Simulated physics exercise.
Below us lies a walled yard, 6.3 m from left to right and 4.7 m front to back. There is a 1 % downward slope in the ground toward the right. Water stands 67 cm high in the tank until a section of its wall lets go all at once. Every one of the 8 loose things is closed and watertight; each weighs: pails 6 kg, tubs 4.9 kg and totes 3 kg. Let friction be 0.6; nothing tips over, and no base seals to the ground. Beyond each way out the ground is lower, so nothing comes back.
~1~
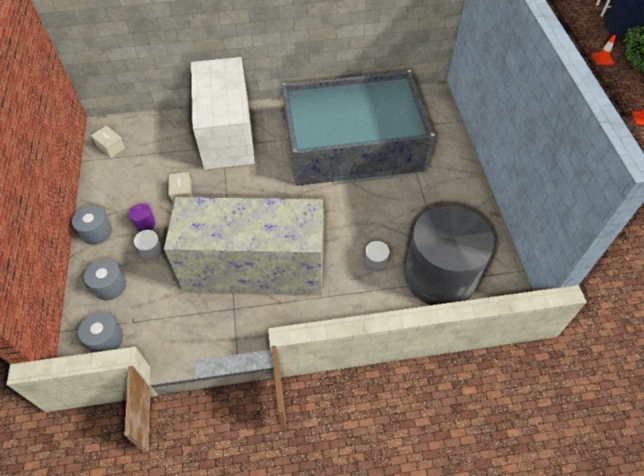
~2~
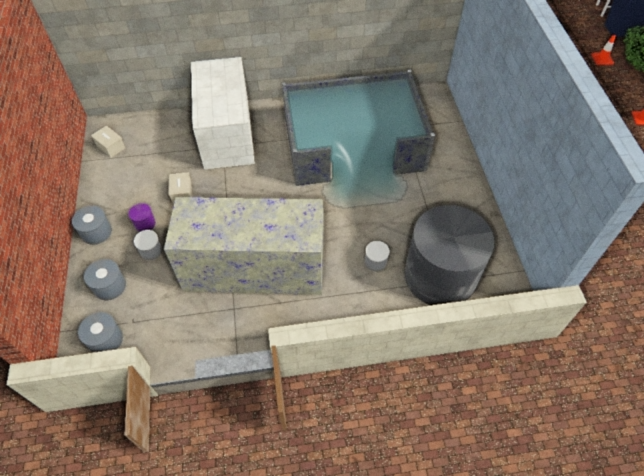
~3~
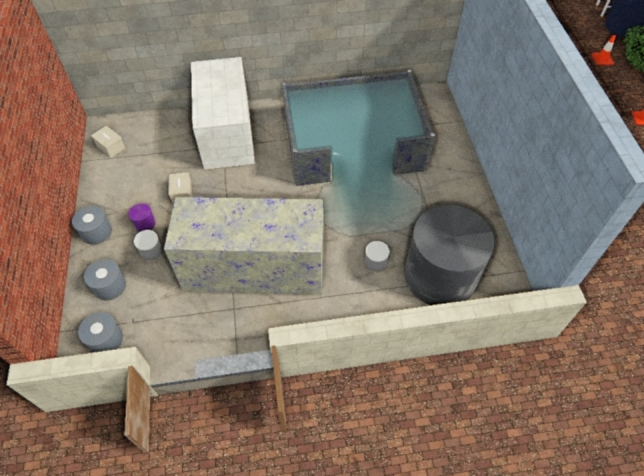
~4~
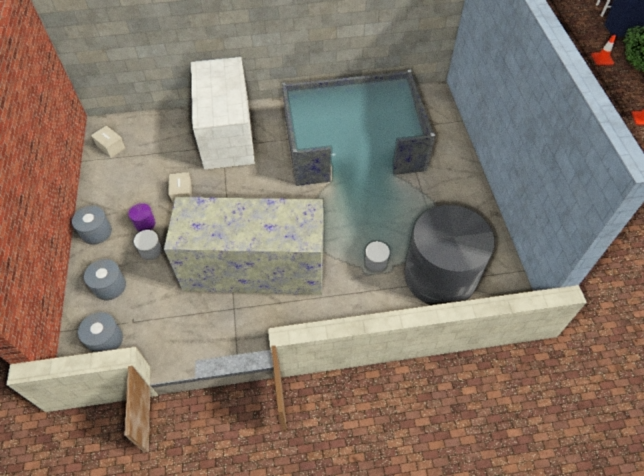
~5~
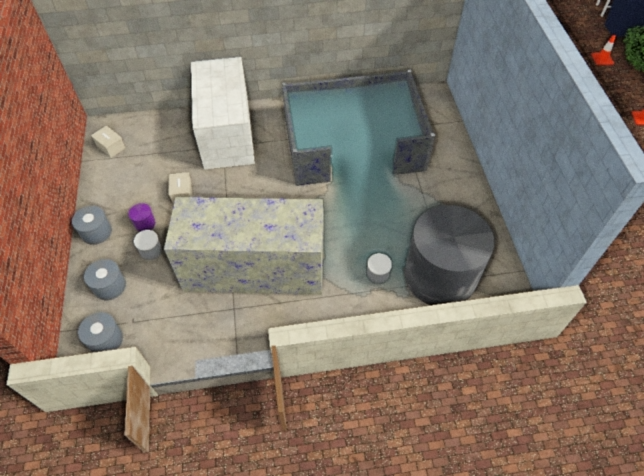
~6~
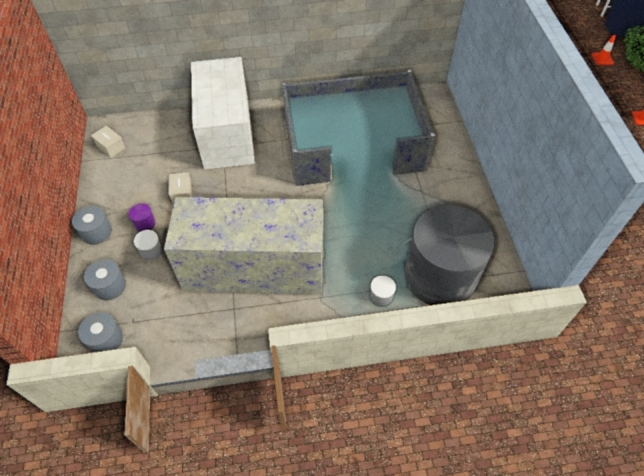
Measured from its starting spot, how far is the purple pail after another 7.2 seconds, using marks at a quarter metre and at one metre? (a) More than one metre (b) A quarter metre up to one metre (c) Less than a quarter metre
(c) Less than a quarter metre.
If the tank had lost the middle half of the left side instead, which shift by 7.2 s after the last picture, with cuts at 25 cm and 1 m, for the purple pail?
Then the purple pail gets carried off.
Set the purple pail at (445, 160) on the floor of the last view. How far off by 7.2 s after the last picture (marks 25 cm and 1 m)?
It goes a long way.
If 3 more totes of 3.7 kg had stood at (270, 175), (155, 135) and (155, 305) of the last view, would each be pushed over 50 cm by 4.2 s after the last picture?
In sequence: Stays within; stays within; goes beyond.
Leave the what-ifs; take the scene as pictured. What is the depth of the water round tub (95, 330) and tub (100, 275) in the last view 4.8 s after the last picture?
Close to 9 and 5 centimetres.
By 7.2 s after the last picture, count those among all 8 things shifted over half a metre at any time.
The answer here is 6.
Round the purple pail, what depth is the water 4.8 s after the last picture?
Depth: About 4 cm.
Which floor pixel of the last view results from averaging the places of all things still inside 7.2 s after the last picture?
The centre is close to (156, 167).
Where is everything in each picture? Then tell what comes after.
The purple pail at (140, 212) rests on the ground; 2.9 m2 under water; 0 of 8 have shifted, in the first frame.
The purple pail at (140, 212) rests on the ground; water covers 3.5 m2; 0 of 8 have shifted, in the second frame.
The purple pail at (140, 212), on the bottom; water covers 4.3 m2; 0 of 8 have shifted, in the third frame.
The purple pail at (140, 212) rests on the ground; water covers 5.3 m2; 0 of 8 have shifted, in the fourth frame.
The purple pail at (140, 212), on the bottom; 6.0 m2 under water; 1 of 8 have shifted, in the fifth frame.
The purple pail at (140, 212), on the bottom; water covers 6.7 m2; 1 of 8 have shifted, in the sixth frame.
Then, 0.9 s after the last picture the purple pail is near (140, 212), 0.0 m from its start, aground; 0 of 8 are out; 1 afloat.
Then, 2.8 s after the last picture the purple pail is near (140, 212), 0.0 m from its start, aground; 0 of 8 are out; 2 afloat.
Then, 4.8 s after the last picture the purple pail is near (140, 212), 0.0 m from its start, aground; 0 of 8 are out; 4 afloat.
Then, 7.2 s after the last picture the purple pail is near (140, 212), 0.0 m from its start, aground; 0 of 8 are out; 5 afloat.
